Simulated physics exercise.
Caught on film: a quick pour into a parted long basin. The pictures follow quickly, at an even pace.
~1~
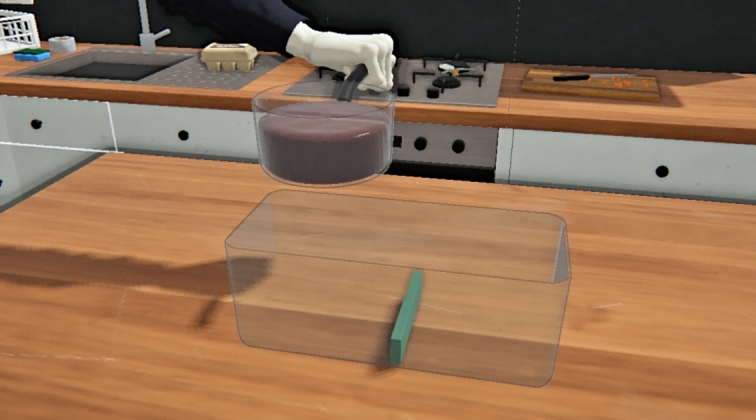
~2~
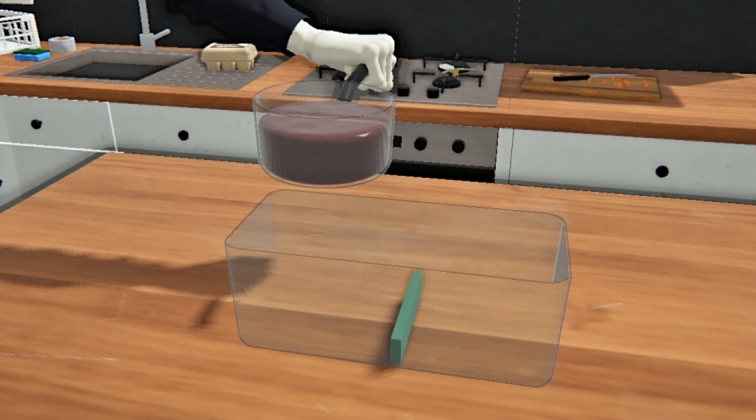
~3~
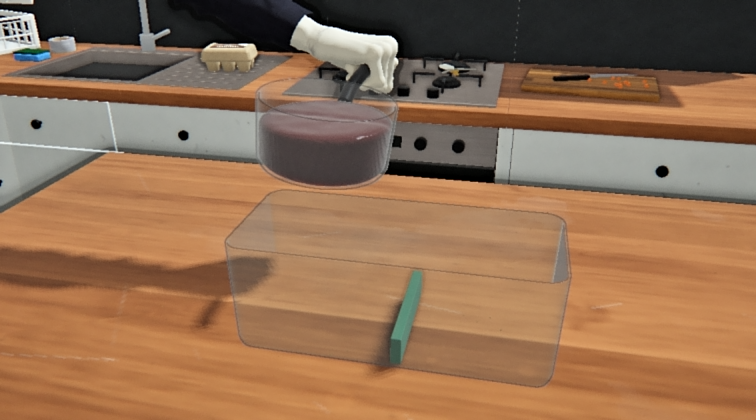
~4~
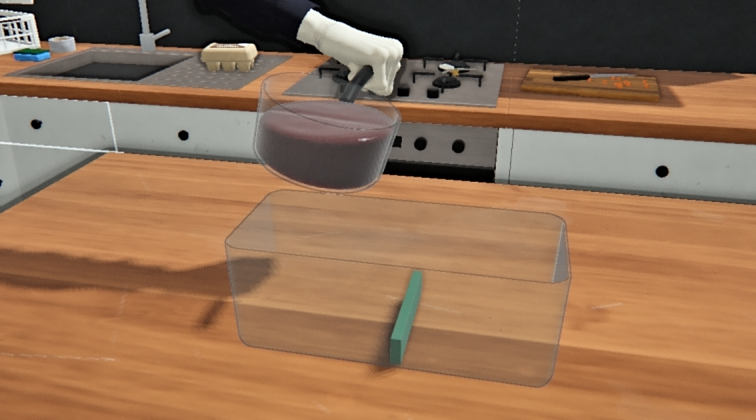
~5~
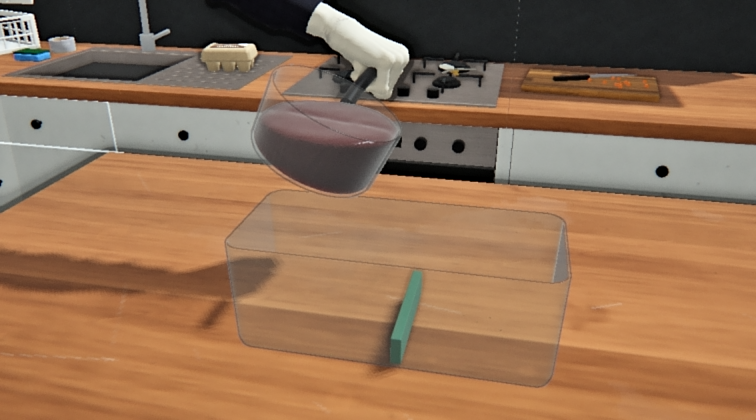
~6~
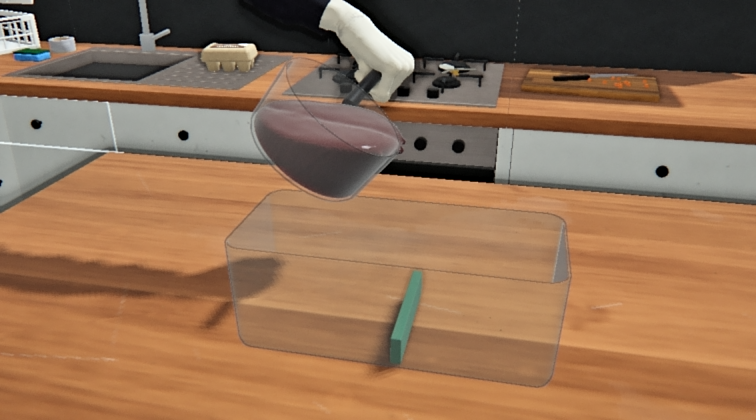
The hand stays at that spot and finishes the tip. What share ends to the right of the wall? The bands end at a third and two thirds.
It comes to between a third and two thirds.
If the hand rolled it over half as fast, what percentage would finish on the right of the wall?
Roughly 70 in a hundred.
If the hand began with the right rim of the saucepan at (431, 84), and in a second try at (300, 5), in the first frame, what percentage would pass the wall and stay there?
First some 75, then 20 per cent.
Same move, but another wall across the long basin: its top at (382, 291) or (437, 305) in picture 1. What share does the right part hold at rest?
About 85 and 30 per cent.
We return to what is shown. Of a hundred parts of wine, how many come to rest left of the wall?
It comes to 45 per cent or so.
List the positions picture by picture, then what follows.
The first frame shows tilt 0°; pouring edge (392, 104); surface from (264, 113) to (391, 122); the long basin's rim runs from (249, 217) to (567, 248); the wall's top is at (408, 303).
The second frame shows tilt 2°; pouring edge (393, 106); surface from (264, 112) to (391, 122).
The third frame shows tilt 7°; pouring edge (395, 113); surface from (265, 111) to (392, 124).
The fourth frame shows tilt 15°; pouring edge (398, 123); surface from (266, 111) to (395, 127).
The fifth frame shows tilt 26°; pouring edge (399, 137); surface from (264, 110) to (399, 130).
The sixth frame shows tilt 39°; pouring edge (396, 153); surface from (262, 105) to (389, 134); 2 per cent is over the edge.
A moment on, the saucepan is tipped right over and 17 per cent is still to pour, 13 is left of the wall and 41 right of it.
Next, the saucepan is tipped right over and 2 per cent is still to pour, 34 is left of the wall and 61 right of it.
Then the saucepan is tipped right over and 0 per cent is still to pour, 41 is left of the wall and 56 right of it.
Later the saucepan is tipped right over and 0 per cent is still to pour, 43 is left of the wall and 55 right of it.
Finally, 44 per cent lies left of the wall, 55 right of it and 2 outside.
